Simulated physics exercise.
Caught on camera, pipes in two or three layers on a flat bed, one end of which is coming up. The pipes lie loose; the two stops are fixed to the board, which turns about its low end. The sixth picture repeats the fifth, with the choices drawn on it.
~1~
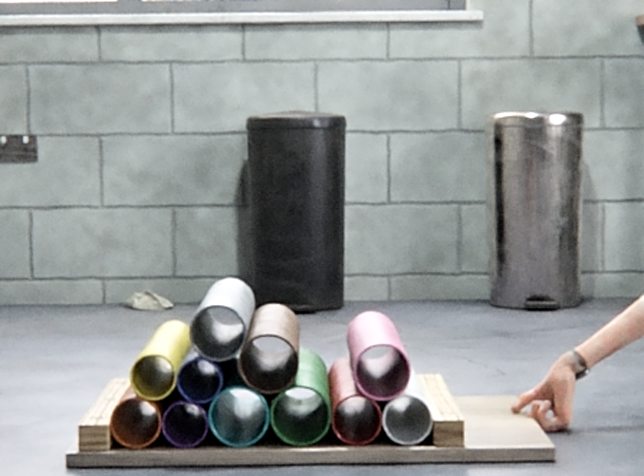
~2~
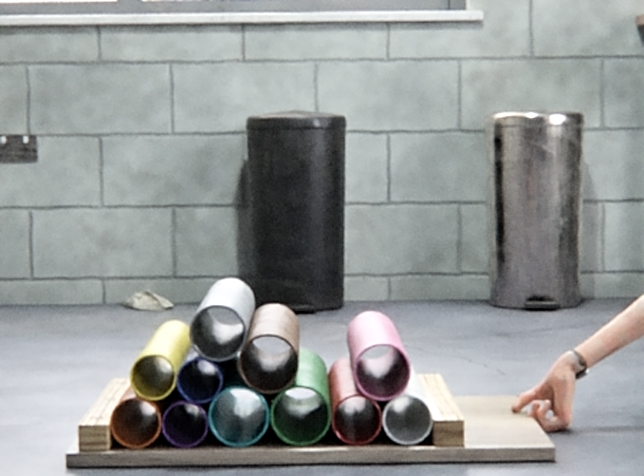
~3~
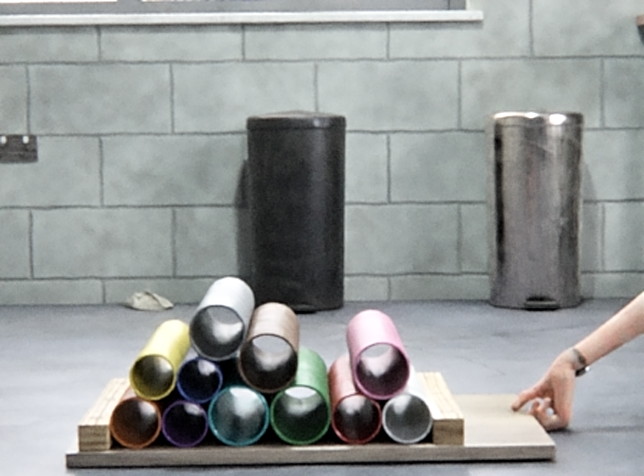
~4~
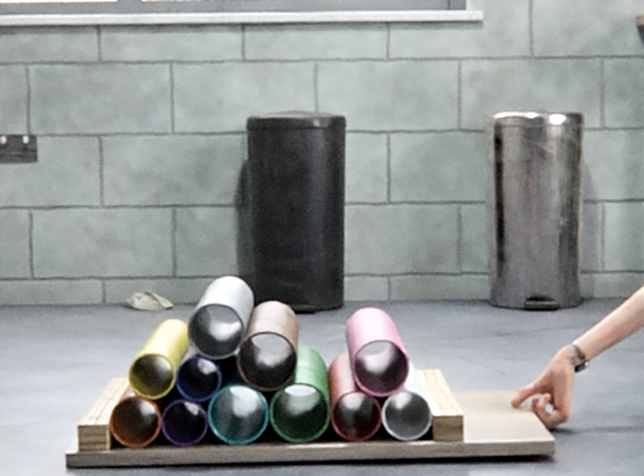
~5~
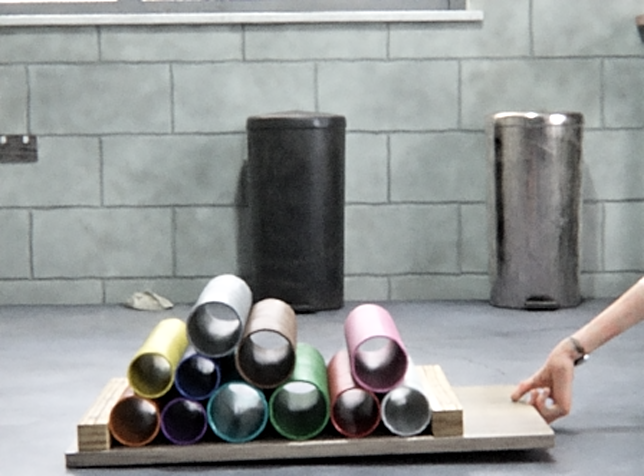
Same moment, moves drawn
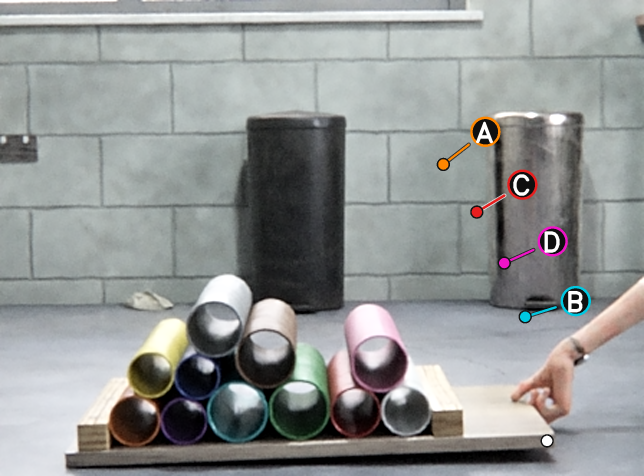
A flat board carrying a stack of loose, colourful pipes lies level on the grey floor at first, a hand gripping its right end. The hand then raises that end slightly, tilting the board a little towards the left, while the pipes stay stacked with barely any shift.
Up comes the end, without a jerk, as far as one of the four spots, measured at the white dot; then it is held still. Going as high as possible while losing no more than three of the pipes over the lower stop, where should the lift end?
No higher than D.
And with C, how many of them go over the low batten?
It comes to five.
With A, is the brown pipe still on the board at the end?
The brown pipe: No.
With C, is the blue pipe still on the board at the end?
The blue pipe: No.
On the copy, A at (443, 164); B at (525, 317); C at (477, 212); D at (504, 263); the white dot at (547, 441).
On D. First, board at 15°.
Then, board at 24°.
Finally, board at 24°, three over the low batten (blue, yellow, grey).
By contrast, A five over the low batten; B none over the low batten; C five over the low batten.
